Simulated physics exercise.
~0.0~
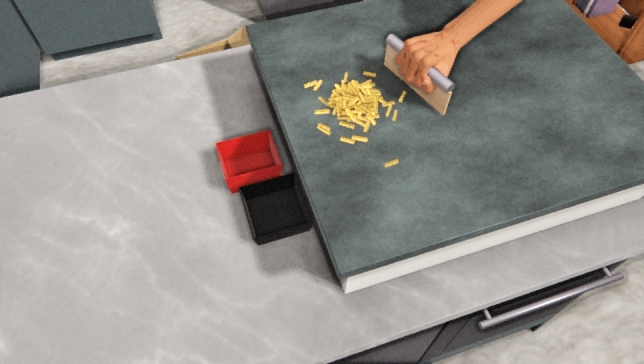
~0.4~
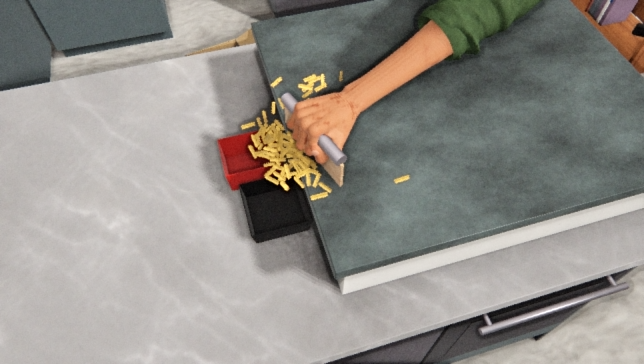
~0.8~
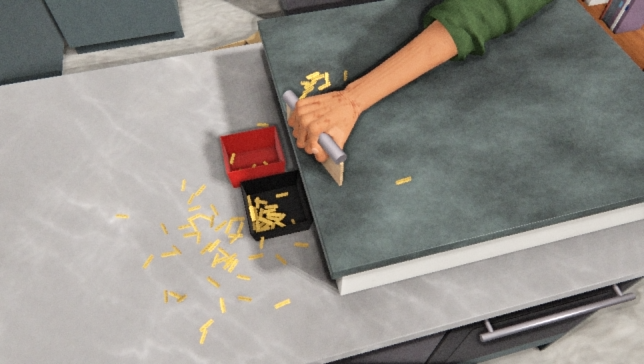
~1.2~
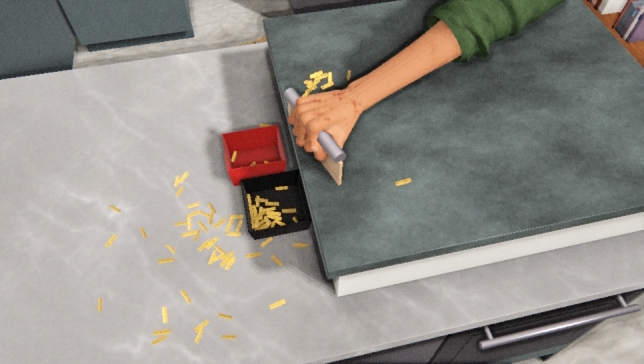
To begin with, a hand grips a scraper beside a loose pile of short yellow pasta on a dark green board, with a red tin and a black tin sitting below its left edge. The hand sweeps the scraper left and down, pushing most of the pasta to the edge above the tins. The scraper stops there, and the pieces spill over. Some land in the black tin and only a few in the red one, while many scatter across the pale marbled counter. Finally, the hand stays still, with a few pieces left on the board.
